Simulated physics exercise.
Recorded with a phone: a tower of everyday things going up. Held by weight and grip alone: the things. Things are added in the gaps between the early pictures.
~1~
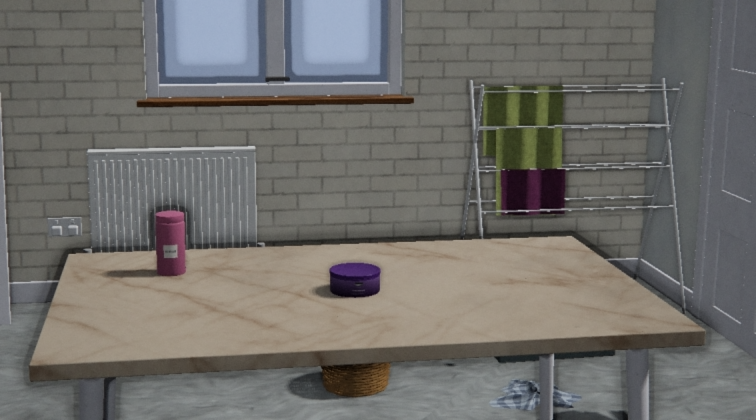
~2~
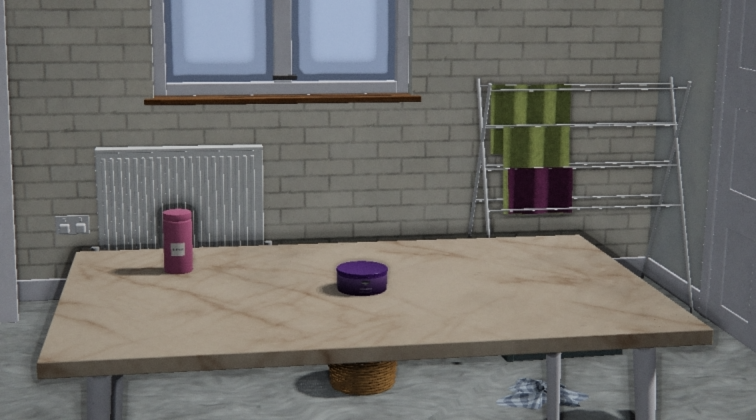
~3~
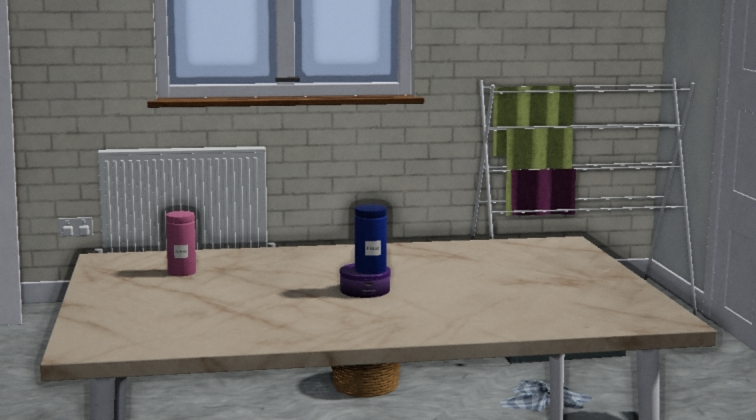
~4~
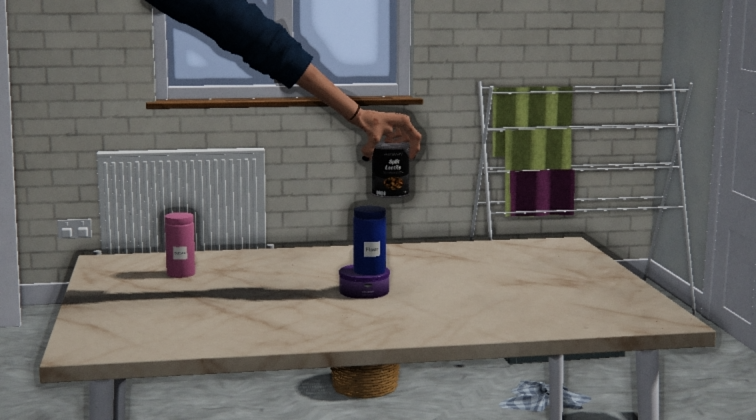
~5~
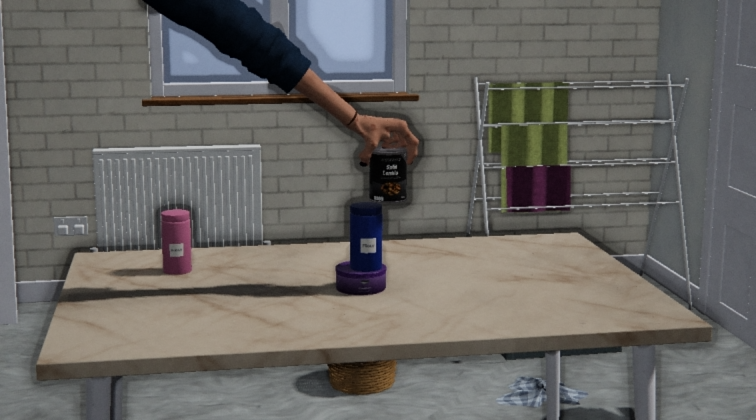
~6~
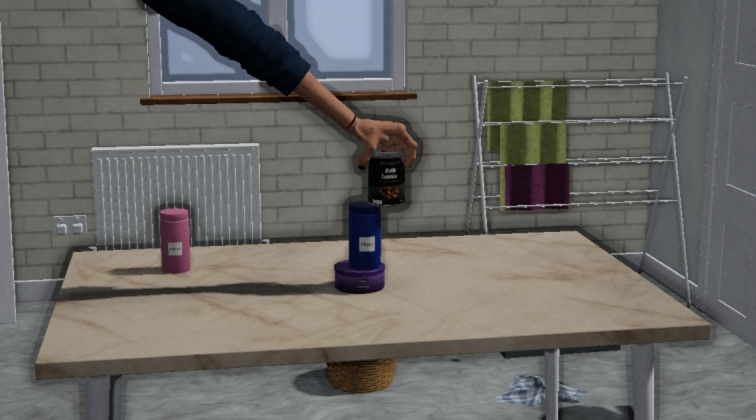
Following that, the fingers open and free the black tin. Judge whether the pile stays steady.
Judgement: The pile does not stay steady.
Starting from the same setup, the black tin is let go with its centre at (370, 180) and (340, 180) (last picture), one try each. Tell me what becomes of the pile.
Result of try one: The pile remains stable; result of try two: The pile tips over.
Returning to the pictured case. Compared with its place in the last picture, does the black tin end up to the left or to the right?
Result: Further right.
Then, 0.30 s later than the last frame, black tin tilted by 41° near (402, 188).
Then, 0.40 s later than the last frame, black tin now fallen.
Then, 0.60 s later than the last frame, nothing new.
When it is over, fallen, black tin; the other 3 as before. End places, in pixels of the last picture, black tin near (432, 268). The pile loses its balance.
